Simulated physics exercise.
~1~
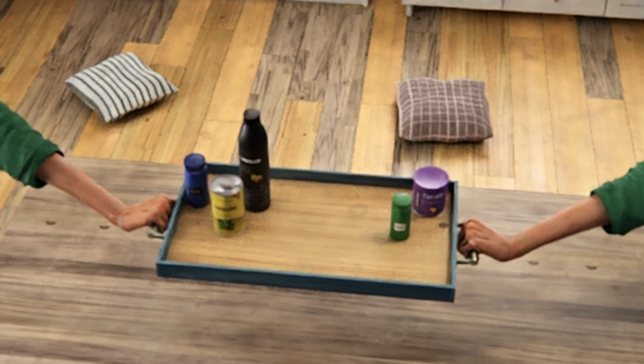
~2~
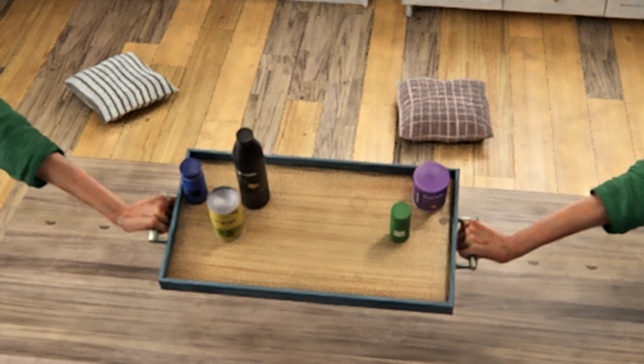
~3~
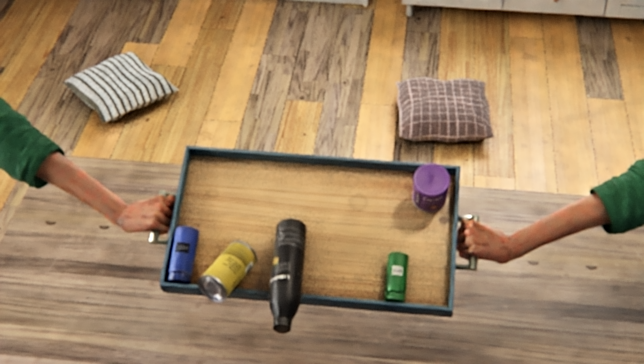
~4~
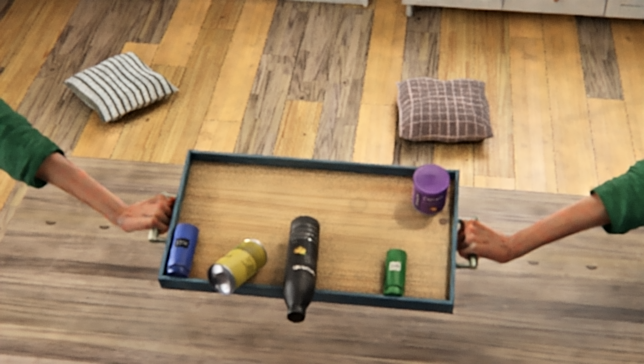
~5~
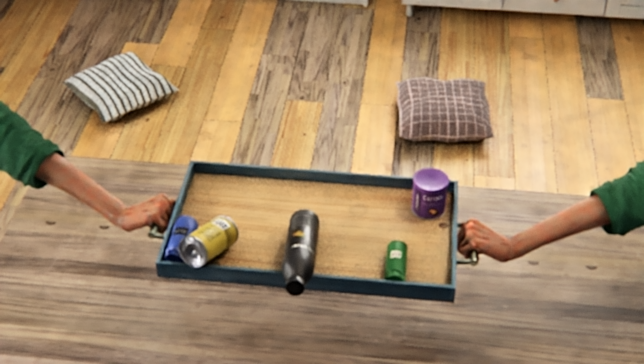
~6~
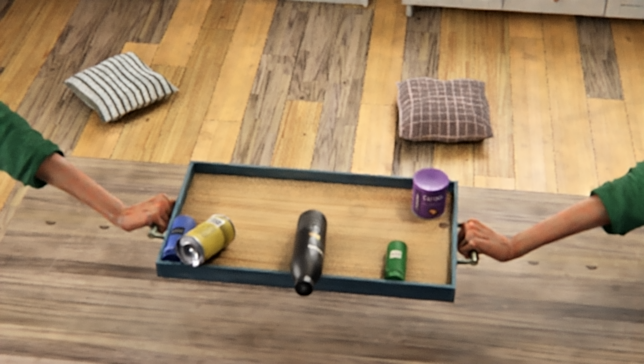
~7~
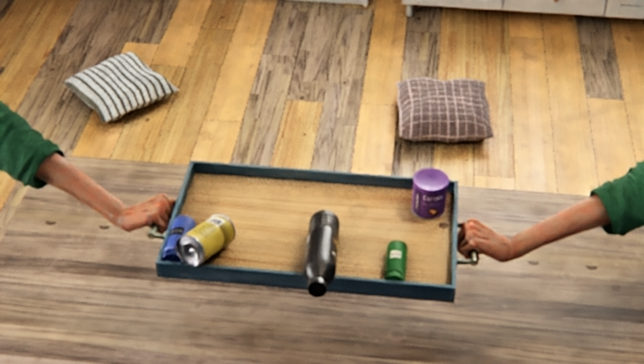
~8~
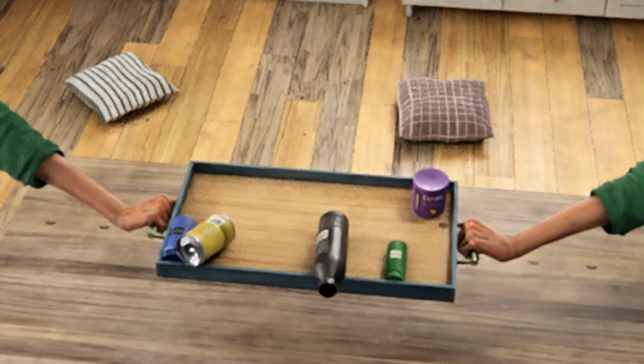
A black bottle, a yellow tin and the blue and green shakers toppled toward the near edge when two hands tipped the tray and levelled it again, and the bottle kept rolling right, stopping near the green shaker while the purple tin stayed upright.
